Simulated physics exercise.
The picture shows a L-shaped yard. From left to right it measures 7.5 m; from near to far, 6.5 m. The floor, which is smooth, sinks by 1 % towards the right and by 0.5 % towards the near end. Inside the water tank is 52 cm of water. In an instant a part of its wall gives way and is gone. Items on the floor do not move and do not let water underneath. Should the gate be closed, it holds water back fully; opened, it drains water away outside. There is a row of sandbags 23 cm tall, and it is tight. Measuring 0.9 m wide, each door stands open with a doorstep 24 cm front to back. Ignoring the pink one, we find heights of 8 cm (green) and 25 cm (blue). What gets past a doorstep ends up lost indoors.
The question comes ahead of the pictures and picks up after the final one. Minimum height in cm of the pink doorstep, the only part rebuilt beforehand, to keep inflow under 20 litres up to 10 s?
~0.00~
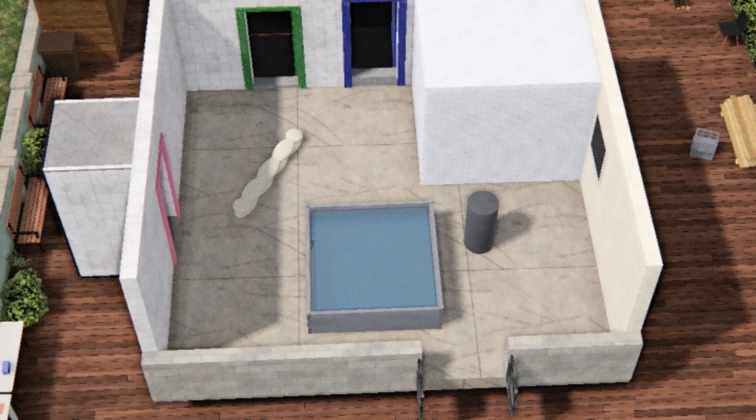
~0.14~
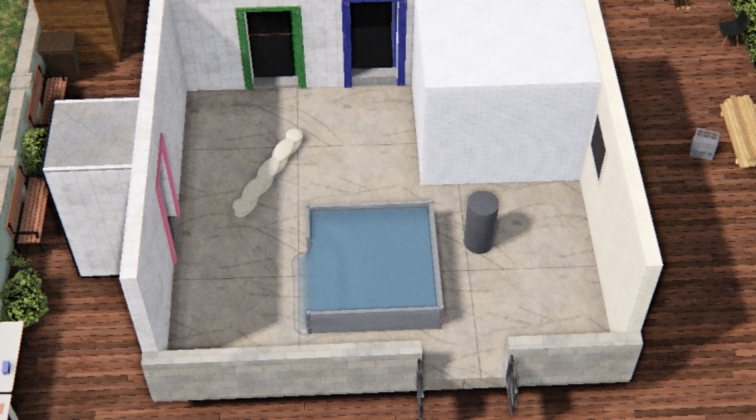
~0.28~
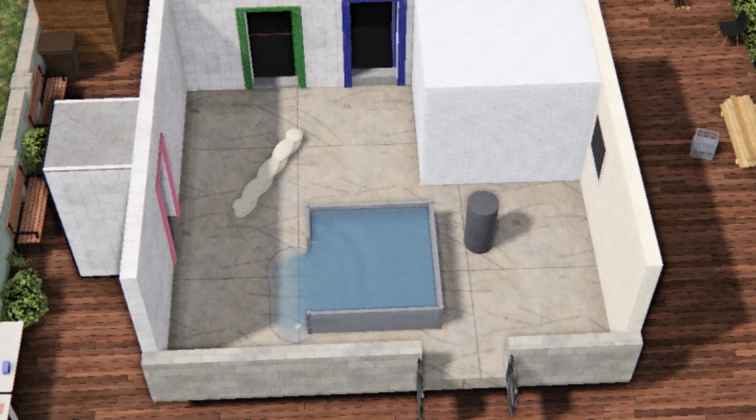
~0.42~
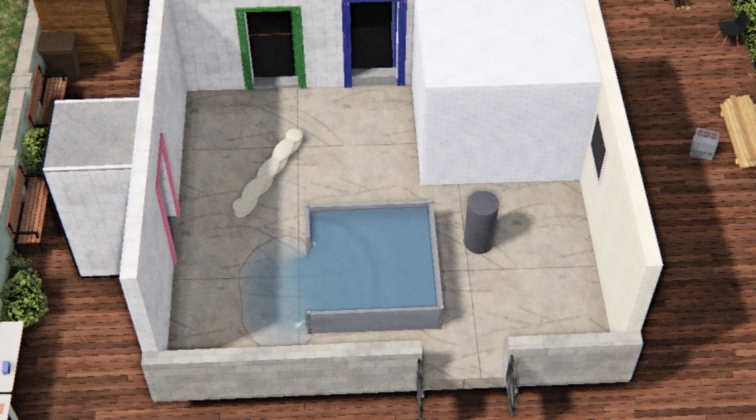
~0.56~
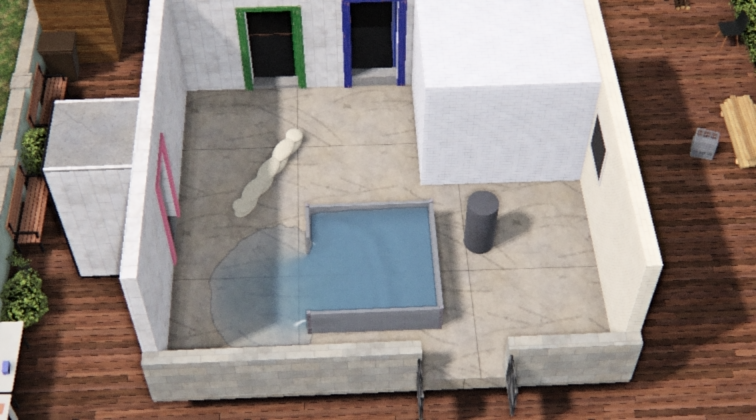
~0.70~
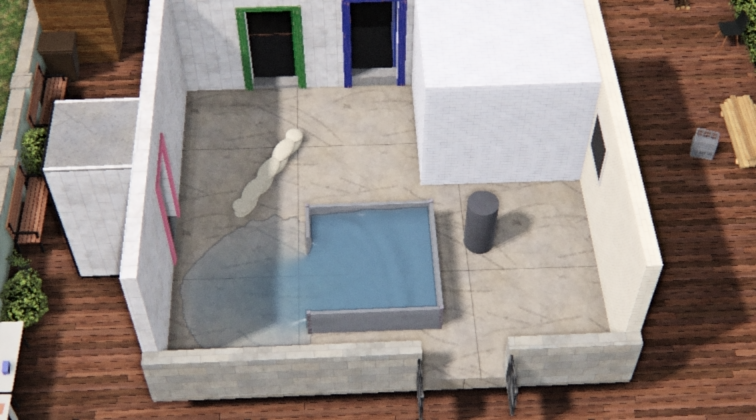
14 cm.
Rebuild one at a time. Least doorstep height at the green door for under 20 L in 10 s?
Roughly 8.5 cm at the green door.
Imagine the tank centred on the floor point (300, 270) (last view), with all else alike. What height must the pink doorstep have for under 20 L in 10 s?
Minimum: Approx. 18 cm.
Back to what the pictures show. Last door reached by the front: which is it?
Last in line is the blue one.
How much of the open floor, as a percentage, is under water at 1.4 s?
Around 20 per cent of the floor.
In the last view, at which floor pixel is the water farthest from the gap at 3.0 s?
Around (186, 117).
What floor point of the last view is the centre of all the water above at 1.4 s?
Centre of mass: About (330, 284) px.
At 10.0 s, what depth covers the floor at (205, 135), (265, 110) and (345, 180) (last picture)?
6, 6 and 4 cm, respectively.
After 1.4 s water covers 20 % of the floor, deepest (31 cm) near (166, 376); 13 cm at the pink door, 3 litres in over its 6 cm doorstep.
After 3.0 s water covers 30 % of the floor, deepest (28 cm) near (234, 327); 16 cm at the pink door, 62 litres in over its 6 cm doorstep.
After 10.0 s water covers 90 % of the floor, deepest (12 cm) near (415, 213); 5 cm at the pink door, 135 litres in over its 6 cm doorstep.
At the pink door as built, the water arrived by 1.1 s and peaked near 16 cm at 2.4 s.
With a doorstep of 12.5 cm, 29 litres would have come in within the 10 s; with 16.5 cm, 7 litres. So under 20 litres takes about 14 cm.
